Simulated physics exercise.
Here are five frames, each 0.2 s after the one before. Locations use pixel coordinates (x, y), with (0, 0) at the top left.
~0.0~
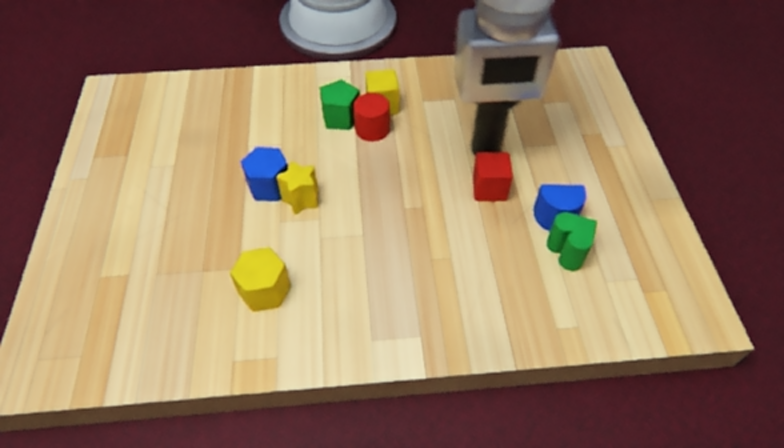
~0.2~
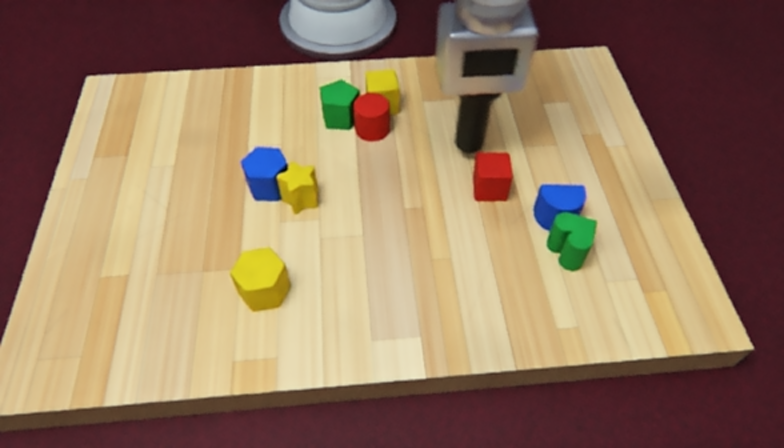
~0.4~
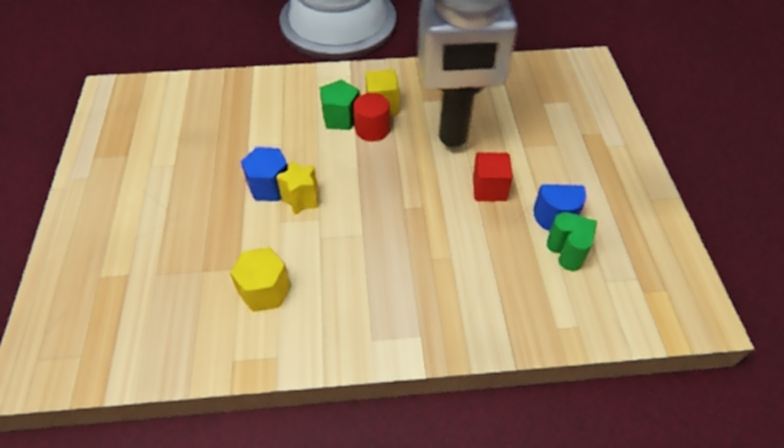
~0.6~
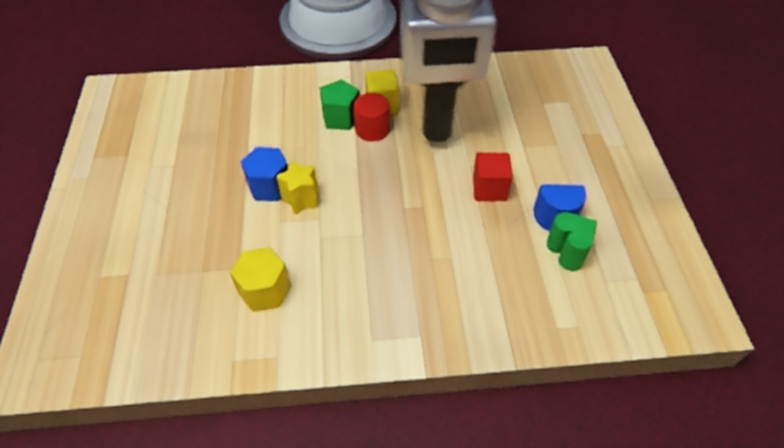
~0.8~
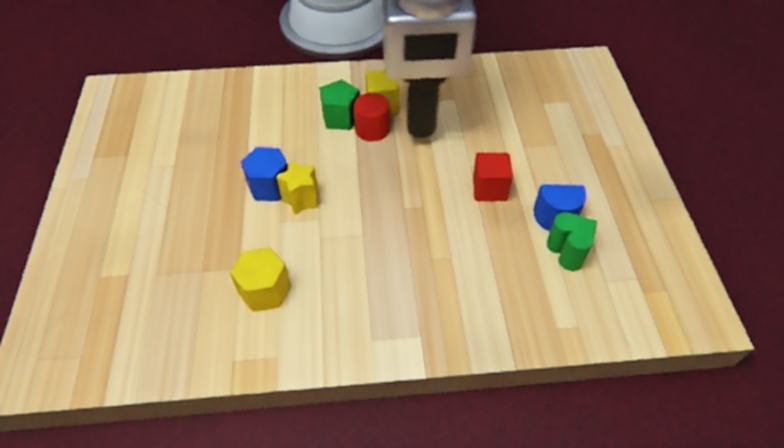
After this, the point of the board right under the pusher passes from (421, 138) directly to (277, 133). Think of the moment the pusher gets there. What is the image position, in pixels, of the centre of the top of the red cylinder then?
The middle of the upper face of the red cylinder will lie at about (269, 86) in the picture.
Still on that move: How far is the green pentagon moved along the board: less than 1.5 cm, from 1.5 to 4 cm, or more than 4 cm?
Beyond 4 cm.
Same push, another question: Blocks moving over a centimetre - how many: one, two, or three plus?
It's going to be two.
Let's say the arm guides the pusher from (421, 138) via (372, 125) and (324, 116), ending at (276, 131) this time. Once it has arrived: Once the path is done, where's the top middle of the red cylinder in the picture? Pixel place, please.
Answer: (250, 126).
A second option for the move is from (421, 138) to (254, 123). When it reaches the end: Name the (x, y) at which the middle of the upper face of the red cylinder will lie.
Pixel (247, 76).
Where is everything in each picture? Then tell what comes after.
Pusher's lower end at (486, 149); green pentagon at (338, 92); red cylinder at (372, 104); yellow four-sided block at (382, 80), in the first picture.
Pusher at (470, 143); blocks still, in the second picture.
Pusher at (453, 137); blocks still, in the third picture.
Pusher at (437, 132); blocks still, in the fourth picture.
Pusher at (421, 128); green pentagon at (338, 92); red cylinder at (372, 104); yellow four-sided block at (382, 80), in the fifth picture.
On the path given first. One third of the way, pusher at (372, 126); green pentagon at (316, 84), turned 20° clockwise; red cylinder at (342, 100).
Two thirds of the way, pusher at (323, 124); green pentagon at (294, 70), turned 50° clockwise; red cylinder at (299, 92).
At the end, pusher at (275, 123); green pentagon at (290, 64), turned 75° clockwise; red cylinder at (269, 86); yellow four-sided block still.
